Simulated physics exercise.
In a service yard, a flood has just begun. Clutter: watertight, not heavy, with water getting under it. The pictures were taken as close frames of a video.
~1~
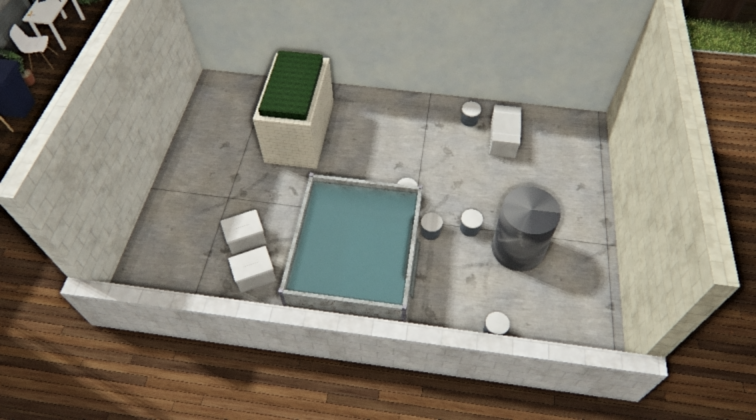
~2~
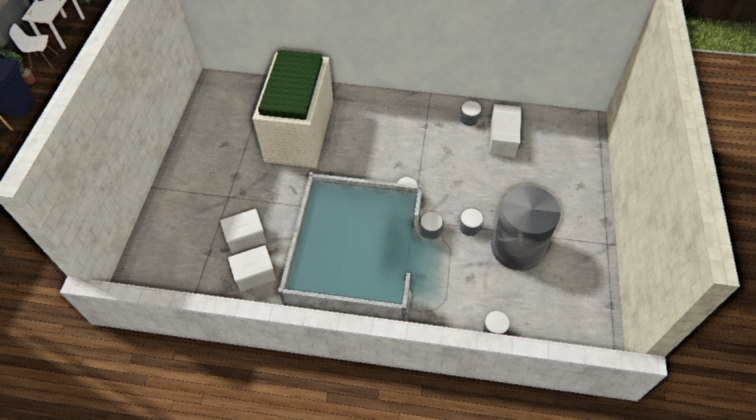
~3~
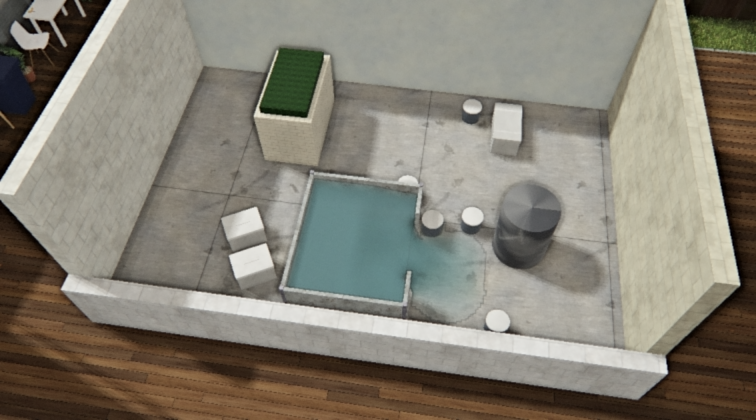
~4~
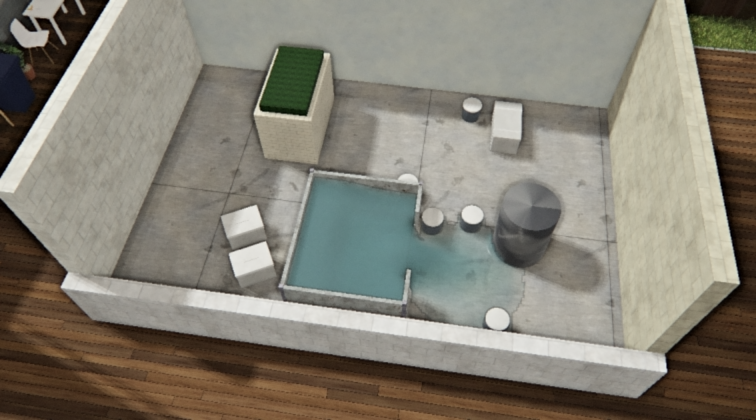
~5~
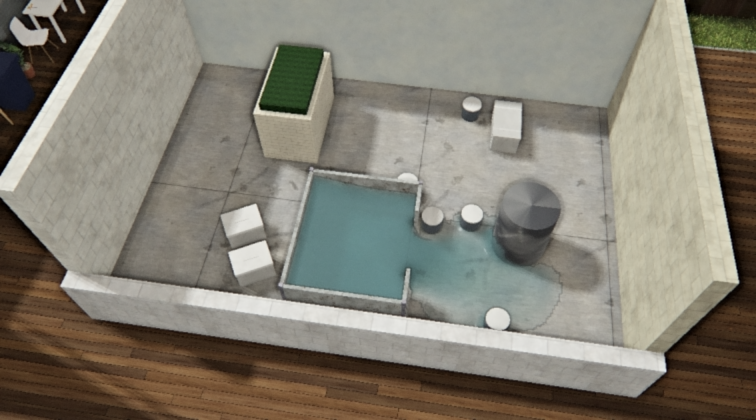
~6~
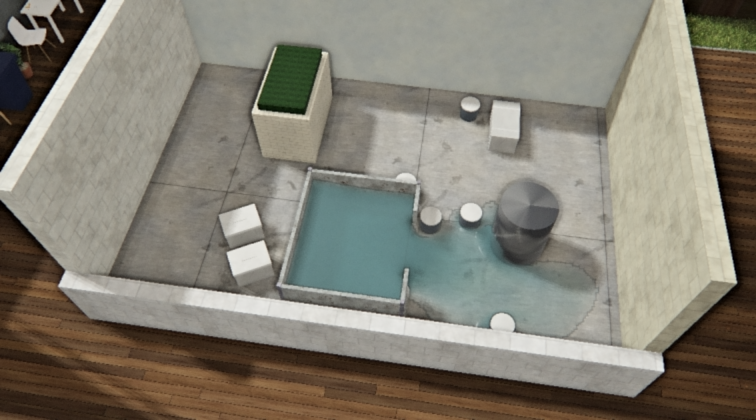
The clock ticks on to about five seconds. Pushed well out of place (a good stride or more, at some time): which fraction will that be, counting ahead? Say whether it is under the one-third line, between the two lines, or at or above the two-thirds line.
It is between the two lines.
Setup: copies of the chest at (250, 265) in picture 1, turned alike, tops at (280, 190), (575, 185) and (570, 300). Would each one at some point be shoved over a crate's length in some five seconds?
Taking them one at a time: Remains close, then gets driven off, then gets driven off.
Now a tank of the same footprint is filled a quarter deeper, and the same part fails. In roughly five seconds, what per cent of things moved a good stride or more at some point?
Estimate: Around 50 in a hundred.
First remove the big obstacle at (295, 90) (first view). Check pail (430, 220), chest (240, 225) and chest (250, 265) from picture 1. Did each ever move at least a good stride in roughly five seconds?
First one never went far; second one never went far; third one never went far.
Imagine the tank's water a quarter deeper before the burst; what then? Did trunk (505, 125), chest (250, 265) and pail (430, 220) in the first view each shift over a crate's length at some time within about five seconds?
The first reached the mark, the second stopped before it, the third stopped before it.
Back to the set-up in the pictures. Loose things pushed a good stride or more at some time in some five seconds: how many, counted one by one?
4 in total.
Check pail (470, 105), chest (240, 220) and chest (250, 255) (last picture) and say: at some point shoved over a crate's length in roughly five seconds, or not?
Sequence check gives past that mark, next below that mark, finally below that mark.
A moment on, 1 of 8 are well off their spots; 1 afloat.
Next, 2 of 8 are well off their spots; 1 afloat.
Later, 3 of 8 are well off their spots; 2 afloat.
In the end, 4 of 8 are well off their spots, and 4 have been at some point; 3 afloat.
